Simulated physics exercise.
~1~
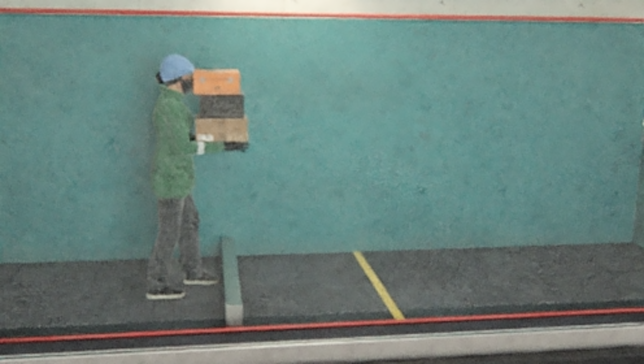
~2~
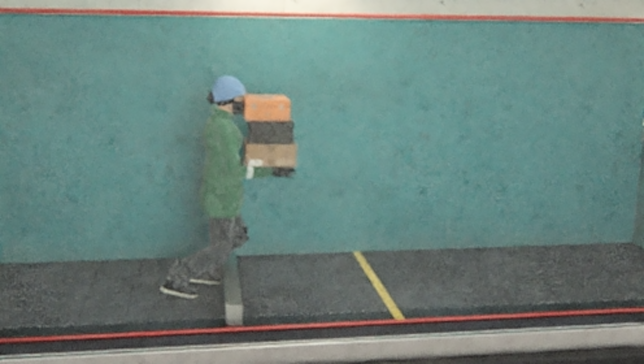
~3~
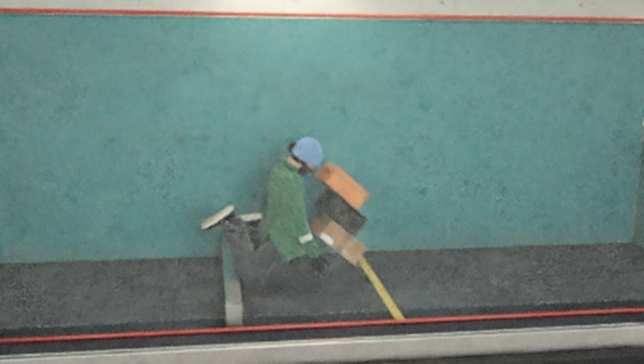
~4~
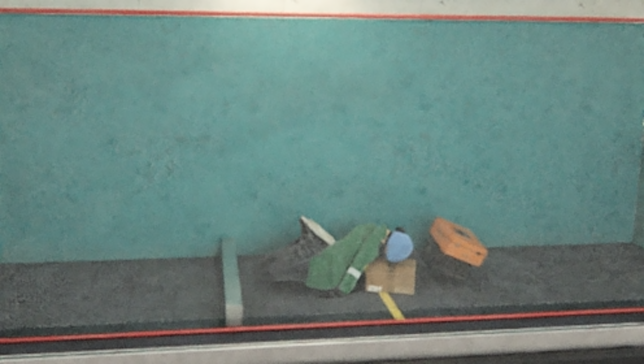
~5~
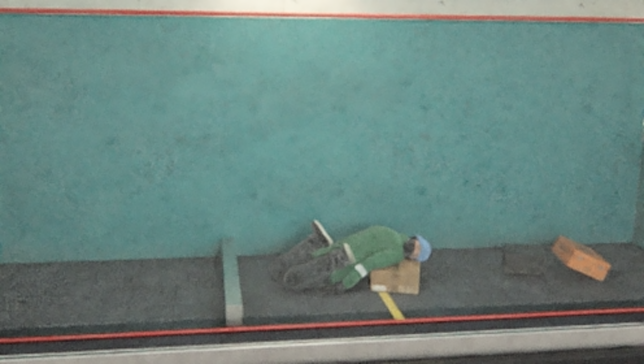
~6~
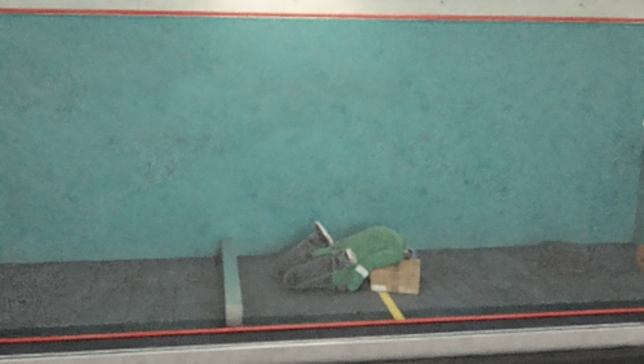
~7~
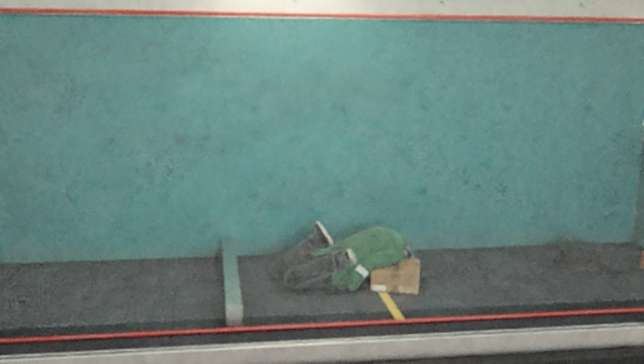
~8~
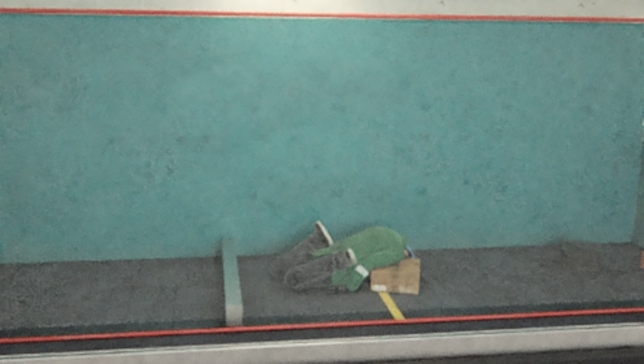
A person in a green jacket and blue cap carried three stacked boxes rightward, tripped over a low barrier and fell forward; the orange and black boxes slid far right, while the brown one stopped just past the yellow line beside the person, who lay still.
